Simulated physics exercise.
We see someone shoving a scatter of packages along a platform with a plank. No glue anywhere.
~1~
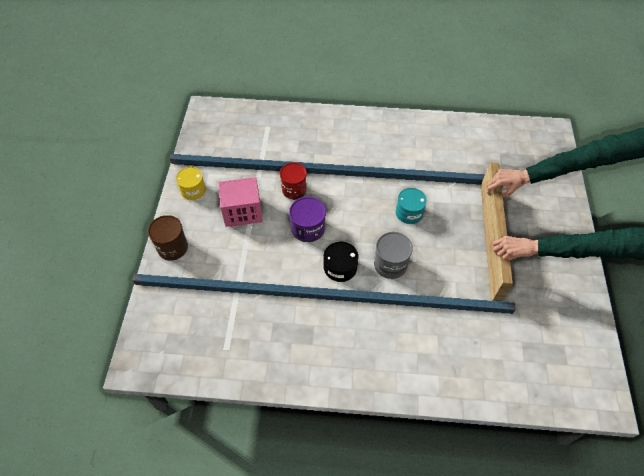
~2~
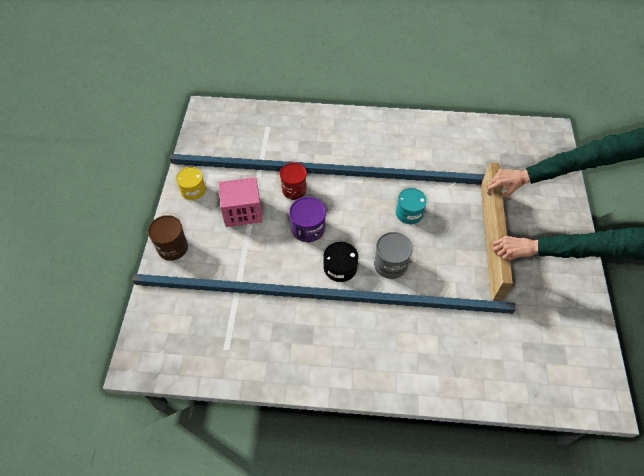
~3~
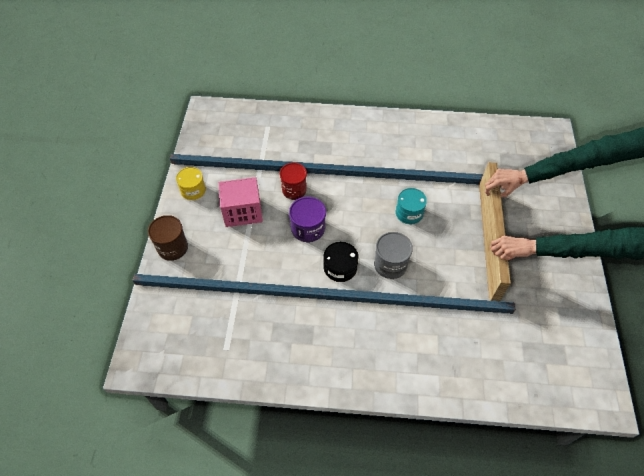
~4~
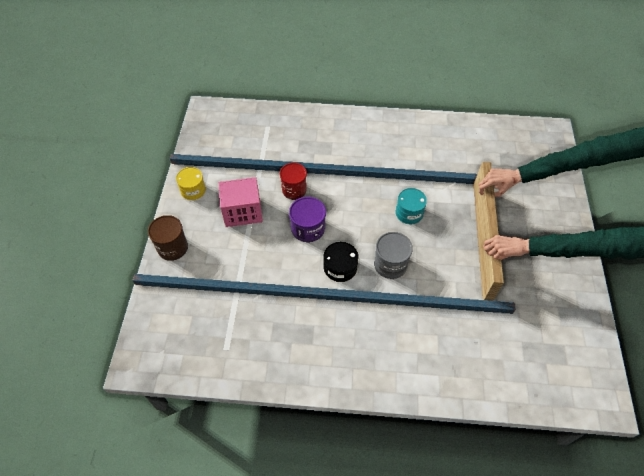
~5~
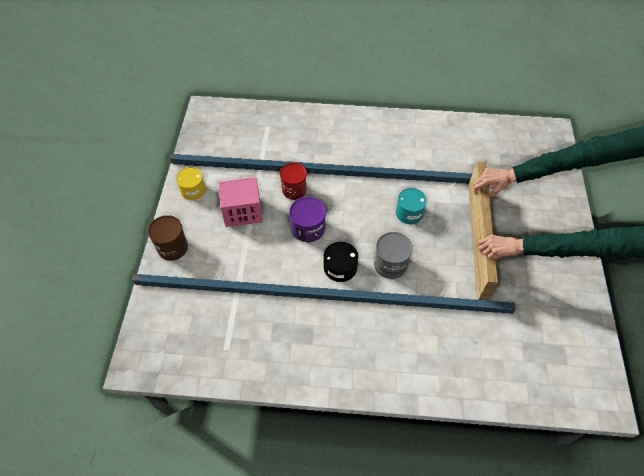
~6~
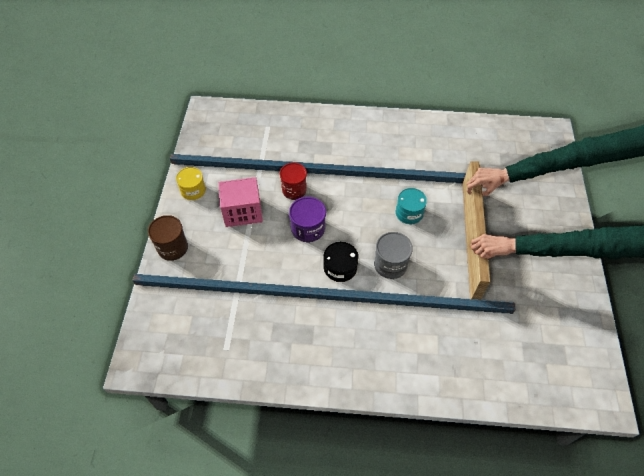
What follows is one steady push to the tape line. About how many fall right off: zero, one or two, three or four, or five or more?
Here the number that fall off is zero.
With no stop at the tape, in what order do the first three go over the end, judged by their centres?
Earliest first: The yellow canister, then the brown pail, then the pink crate.
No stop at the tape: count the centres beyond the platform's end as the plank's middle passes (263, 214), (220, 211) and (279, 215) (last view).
In that order 0, 1 and 0.
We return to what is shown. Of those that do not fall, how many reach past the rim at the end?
That would be 0.
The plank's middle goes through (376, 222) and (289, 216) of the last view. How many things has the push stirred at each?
By then 3, and 6.
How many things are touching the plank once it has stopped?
It touches 4.
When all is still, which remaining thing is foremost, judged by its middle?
Foremost is the yellow canister.
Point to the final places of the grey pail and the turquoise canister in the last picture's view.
Near (226, 245) and (240, 193).
Soon after, none off yet; brown pail at rest near (169, 239); yellow canister at rest near (191, 184); pink crate at rest near (241, 202).
In the end, the number that fall off is zero.
